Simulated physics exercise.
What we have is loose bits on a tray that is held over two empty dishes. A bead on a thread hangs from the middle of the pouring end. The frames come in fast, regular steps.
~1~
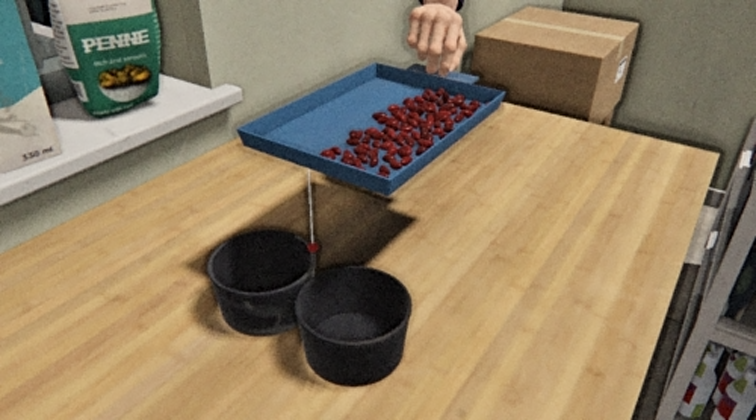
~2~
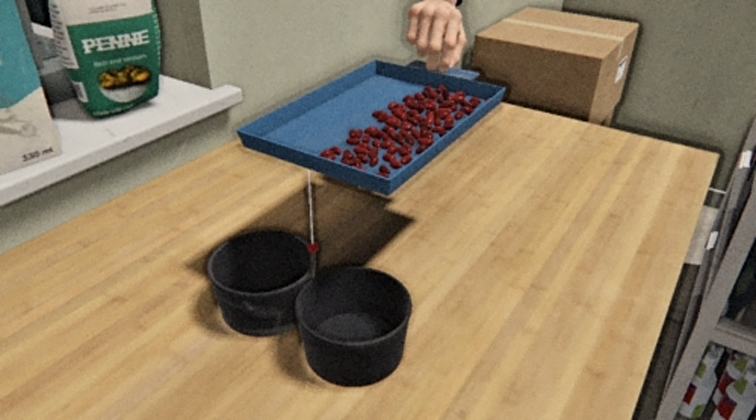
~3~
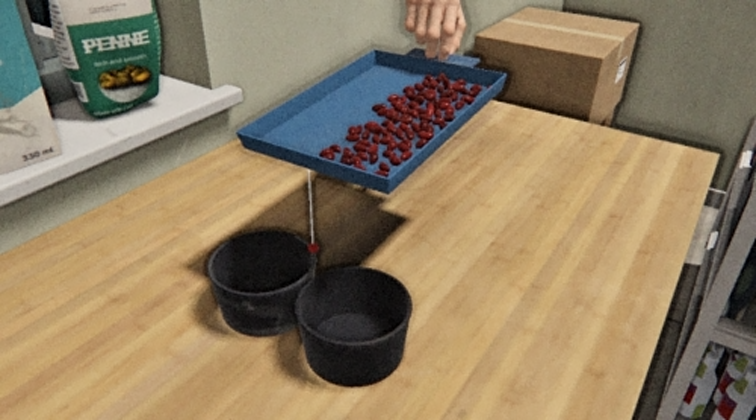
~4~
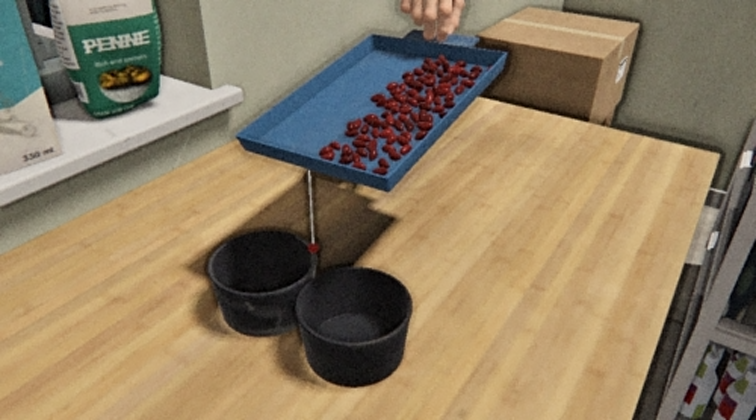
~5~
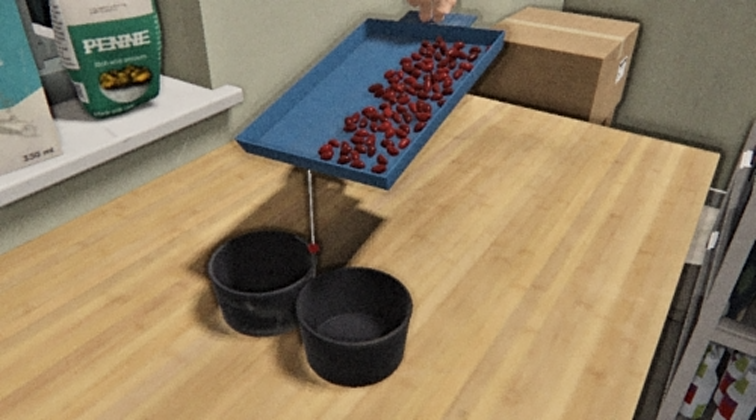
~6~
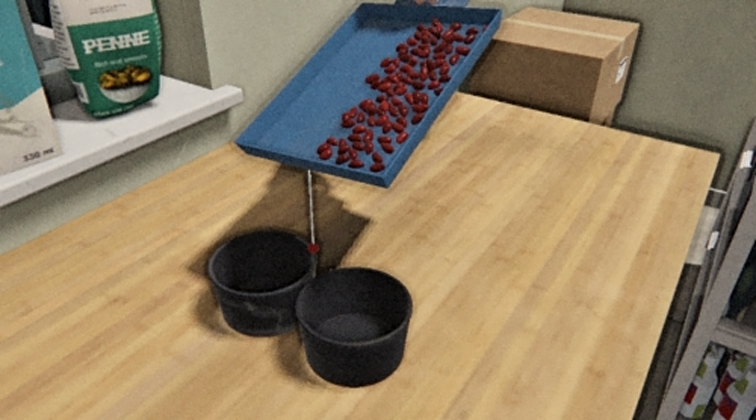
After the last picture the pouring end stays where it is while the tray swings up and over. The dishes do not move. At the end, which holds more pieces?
The left one ends fuller.
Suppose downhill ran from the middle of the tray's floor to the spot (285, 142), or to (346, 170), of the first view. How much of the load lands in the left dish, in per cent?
In turn 60 and 10 in a hundred.
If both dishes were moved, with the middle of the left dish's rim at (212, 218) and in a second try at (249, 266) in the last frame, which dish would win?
First the right-hand dish, then the left dish.
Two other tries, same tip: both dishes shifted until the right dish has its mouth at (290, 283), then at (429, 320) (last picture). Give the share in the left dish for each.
Near 40 % and 10 %.
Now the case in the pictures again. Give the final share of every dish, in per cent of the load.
Left dish near 70 in a hundred; right dish near 0.
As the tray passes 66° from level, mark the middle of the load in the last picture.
Roughly at (299, 127).
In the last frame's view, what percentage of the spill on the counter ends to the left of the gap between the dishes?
Near 100 %.
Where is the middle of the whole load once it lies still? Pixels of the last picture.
Roughly at (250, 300).
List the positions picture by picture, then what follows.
The first frame shows corners of the pouring end (242, 128) and (389, 177), level; middle of the load (414, 123), kidney beans; left dish (228, 307); right dish (320, 355); bead on its thread (313, 247).
The second frame shows corners of the pouring end (242, 129) and (388, 177), level; middle of the load (414, 121).
The third frame shows corners of the pouring end (241, 131) and (388, 176), tipped barely, lowest at the left corner; middle of the load (414, 114).
The fourth frame shows corners of the pouring end (241, 134) and (386, 175), tipped a little, lowest at the left corner; middle of the load (413, 102).
The fifth frame shows corners of the pouring end (240, 137) and (384, 173), tipped clearly, lowest at the left corner; middle of the load (411, 91).
The sixth frame shows corners of the pouring end (239, 140) and (382, 173), tipped clearly, lowest at the left corner; middle of the load (399, 87); left dish (229, 307); right dish (321, 356).
Just after the last frame, tray tipped steeply; almost all on the tray; just a few in the air.
A moment on, tray tipped past a quarter turn; roughly half on the tray; roughly a quarter in the left dish; about a tenth outside both; about a tenth in the air.
Further on, tray tipped past a quarter turn; just a few in the right dish; the larger part in the left dish; roughly a quarter outside both.
When it is over, tray tipped past a quarter turn; just a few in the right dish; the larger part in the left dish; roughly a quarter outside both.
